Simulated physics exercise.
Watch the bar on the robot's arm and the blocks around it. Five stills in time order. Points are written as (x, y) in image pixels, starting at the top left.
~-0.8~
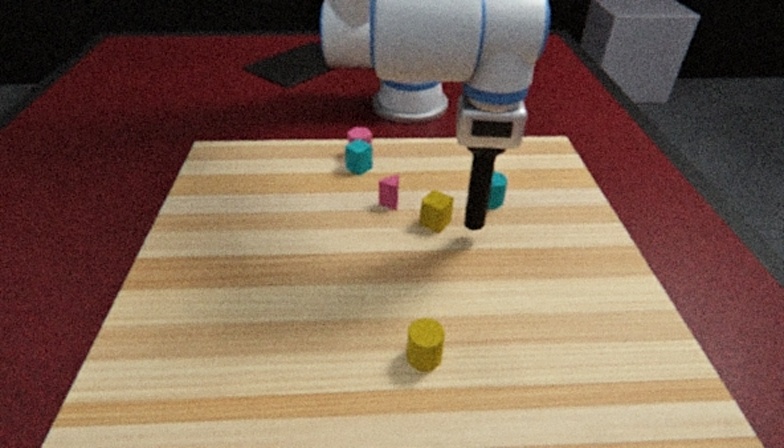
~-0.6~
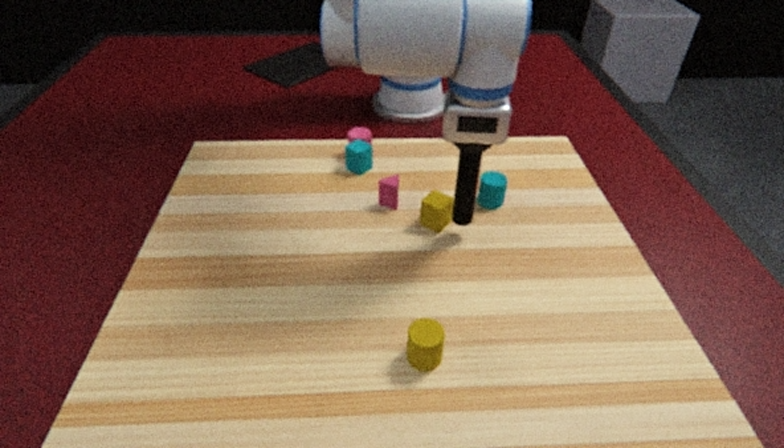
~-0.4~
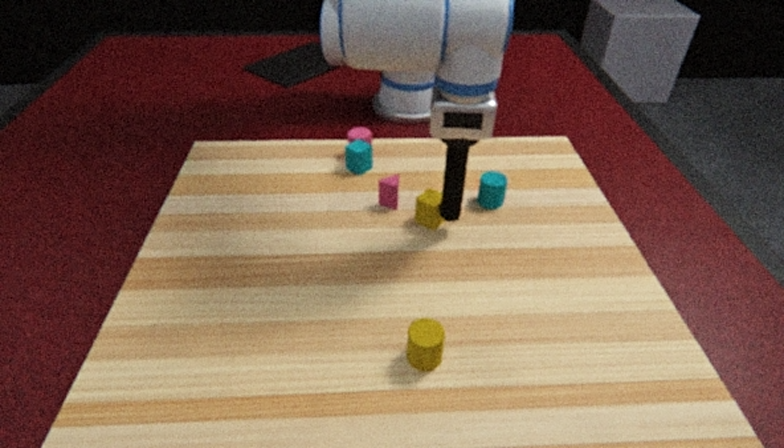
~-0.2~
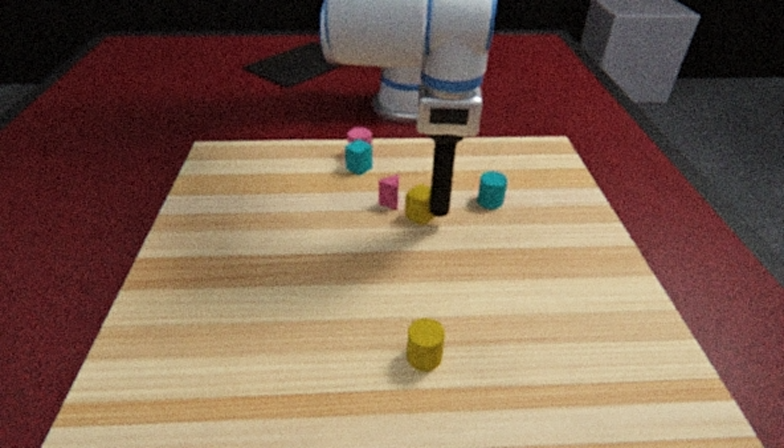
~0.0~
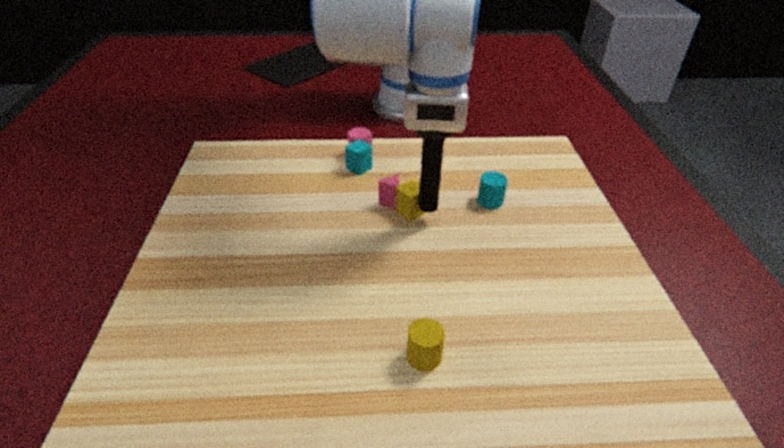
The black bar on the robot's arm moves left over the striped wooden board and reaches the yellow square block. It then pushes the block left and slightly back, up against the pink triangular block, while the turquoise blocks and the yellow cylinder nearer the front stay still.
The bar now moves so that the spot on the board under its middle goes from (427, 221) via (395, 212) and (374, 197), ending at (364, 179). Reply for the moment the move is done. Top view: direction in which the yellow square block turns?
The block turns counter-clockwise.
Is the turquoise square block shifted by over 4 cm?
No
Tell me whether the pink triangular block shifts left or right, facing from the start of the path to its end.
My answer: Left.
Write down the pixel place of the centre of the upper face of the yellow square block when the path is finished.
That would be at about pixel (345, 152).
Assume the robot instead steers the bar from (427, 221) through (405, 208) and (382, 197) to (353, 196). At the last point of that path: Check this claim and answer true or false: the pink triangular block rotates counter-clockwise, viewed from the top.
My answer: False.
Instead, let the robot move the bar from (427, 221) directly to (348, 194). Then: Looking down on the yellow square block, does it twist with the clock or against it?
Seen from above, clockwise.
The first path, step by step. One third of the way, bar at (396, 199); pink triangular block at (372, 169), turned 55° clockwise; yellow square block at (382, 179).
Two thirds of the way, bar at (373, 184); pink triangular block at (354, 155), turned 55° clockwise; yellow square block at (361, 164), turned 10° clockwise.
At the end, bar at (363, 167); turquoise square block at (350, 141), turned 70° clockwise; pink six-sided block at (361, 131); pink triangular block at (329, 149), turned 15° clockwise; yellow square block at (345, 152), turned 30° anticlockwise.
